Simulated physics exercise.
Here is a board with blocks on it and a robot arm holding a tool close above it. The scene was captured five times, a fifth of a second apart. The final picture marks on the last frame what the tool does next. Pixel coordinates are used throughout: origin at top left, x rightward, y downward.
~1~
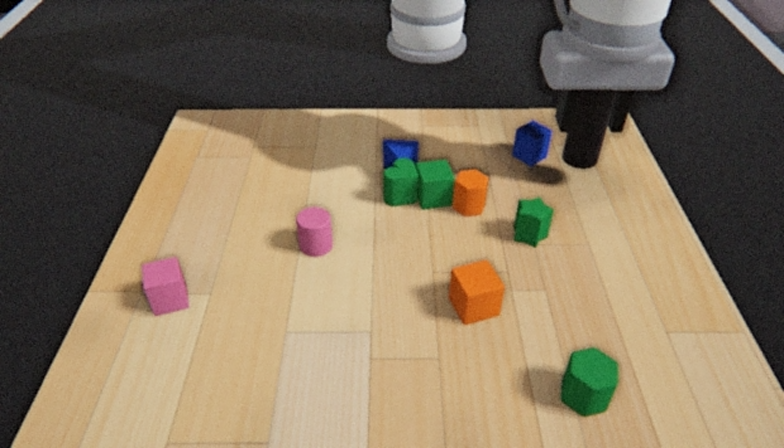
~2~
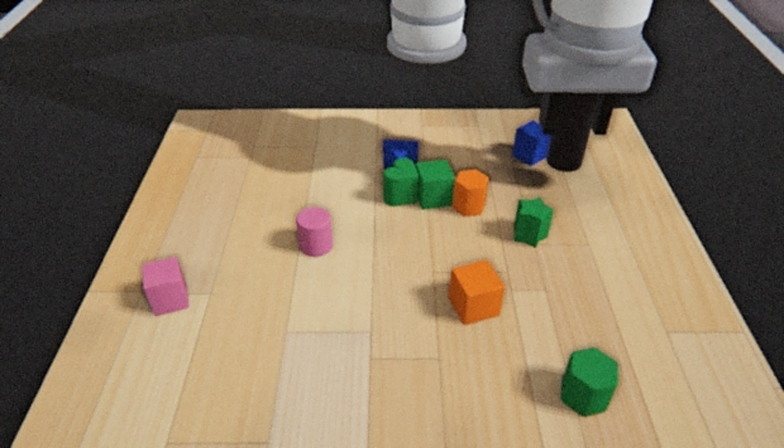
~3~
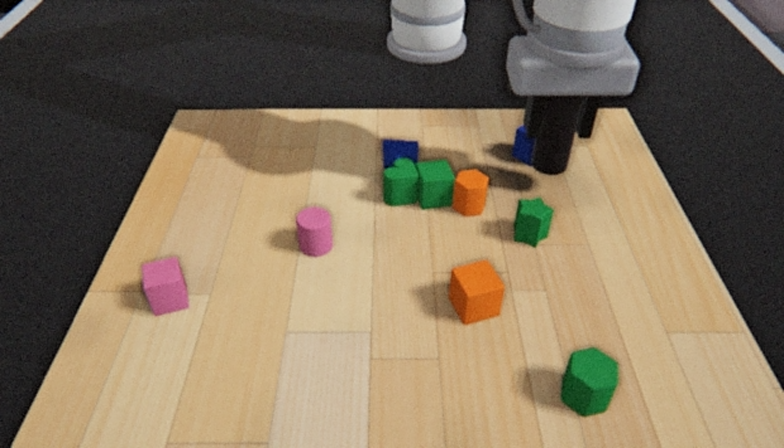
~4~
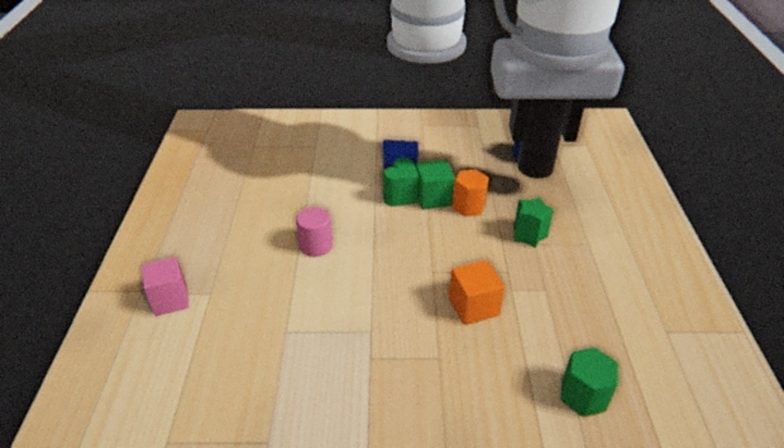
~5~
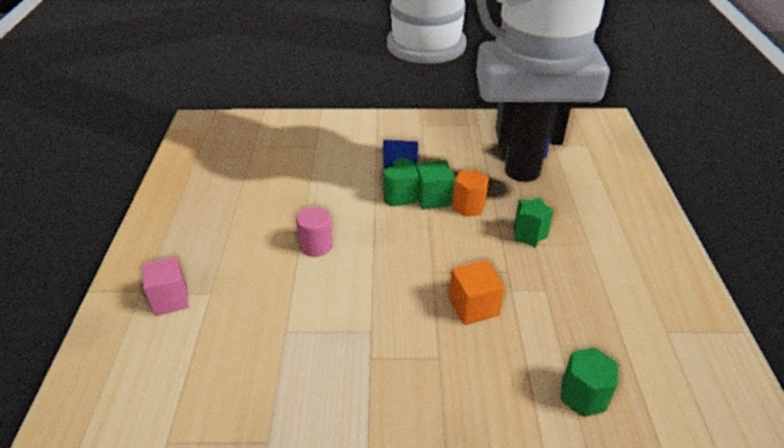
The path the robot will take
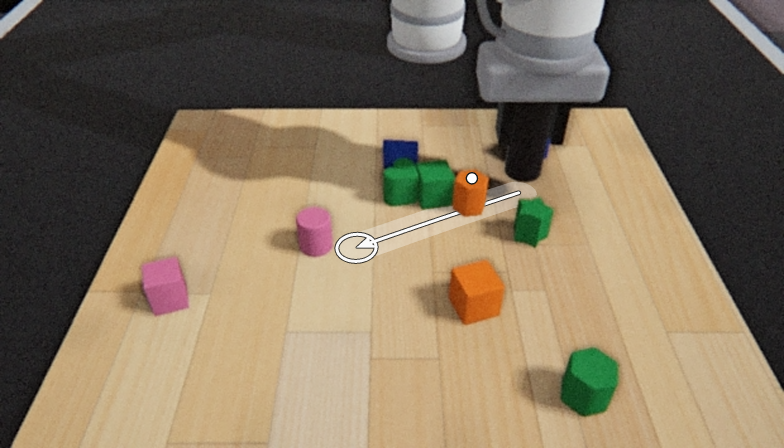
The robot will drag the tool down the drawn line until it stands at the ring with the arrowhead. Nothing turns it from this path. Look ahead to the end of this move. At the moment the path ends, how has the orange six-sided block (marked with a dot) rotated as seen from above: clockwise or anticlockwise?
It twists against the clock when seen from above.
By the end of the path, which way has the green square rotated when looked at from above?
If we look at it from overhead, the green square pivots clockwise.
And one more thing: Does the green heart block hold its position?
Short answer: No.
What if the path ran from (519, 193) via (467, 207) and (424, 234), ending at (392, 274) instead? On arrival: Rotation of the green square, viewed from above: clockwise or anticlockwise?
Viewed from above: Clockwise.
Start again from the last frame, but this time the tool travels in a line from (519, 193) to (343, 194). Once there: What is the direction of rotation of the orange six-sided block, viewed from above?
From above, it turns counterclockwise.
Drawn move, straight from (519, 193) to (357, 248); the dot is on the orange six-sided block.
On the path given first. One third of the way, tool at (470, 189); green heart block at (391, 167), turned 30° clockwise; green square at (422, 176), turned 45° clockwise; orange six-sided block at (443, 194), turned 10° clockwise.
Two thirds of the way, tool at (414, 207); green heart block at (379, 163), turned 70° clockwise; green square at (395, 180), turned 70° clockwise; orange six-sided block at (394, 219), turned 30° anticlockwise.
At the end, tool at (355, 226); pink round block still; green heart block at (379, 163), turned 75° clockwise; green square at (394, 180), turned 75° clockwise; orange six-sided block at (352, 245), turned 95° anticlockwise.
